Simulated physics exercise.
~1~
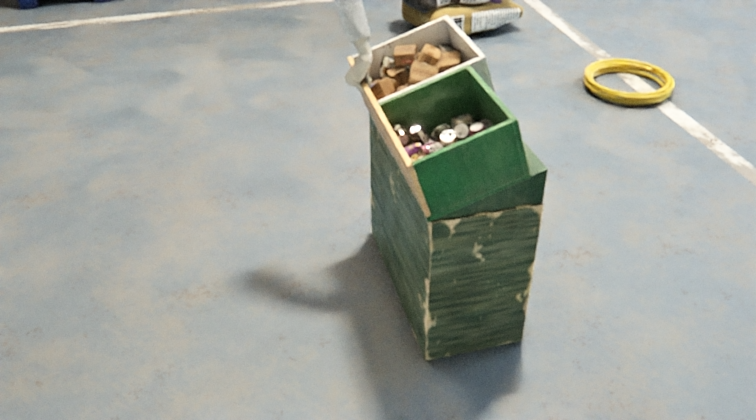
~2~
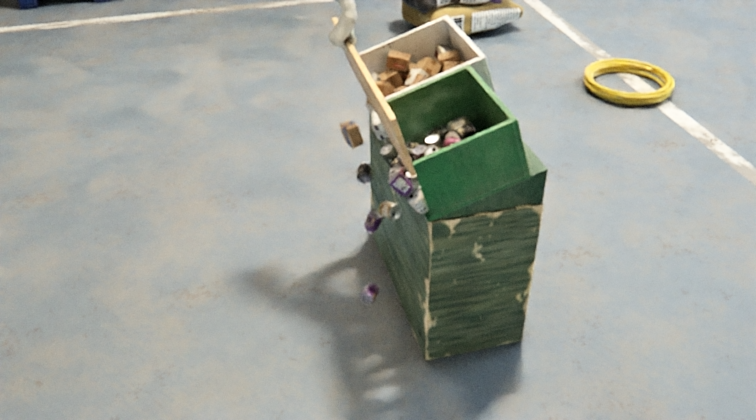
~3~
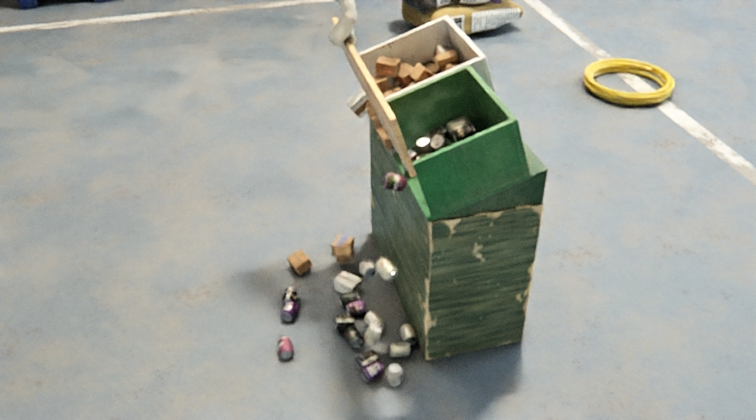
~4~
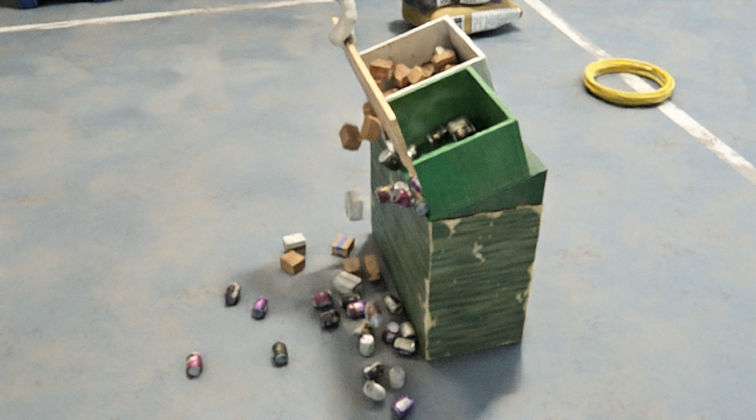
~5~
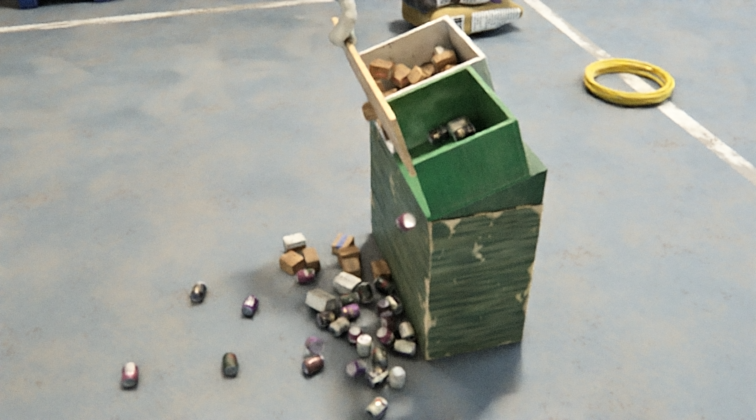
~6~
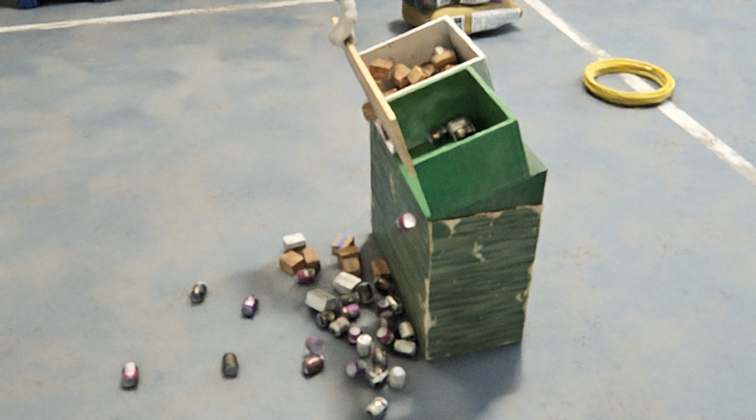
Mini cans and little parcels spilling leftward from green and white bins as the gate lifts, settling scattered on the floor.
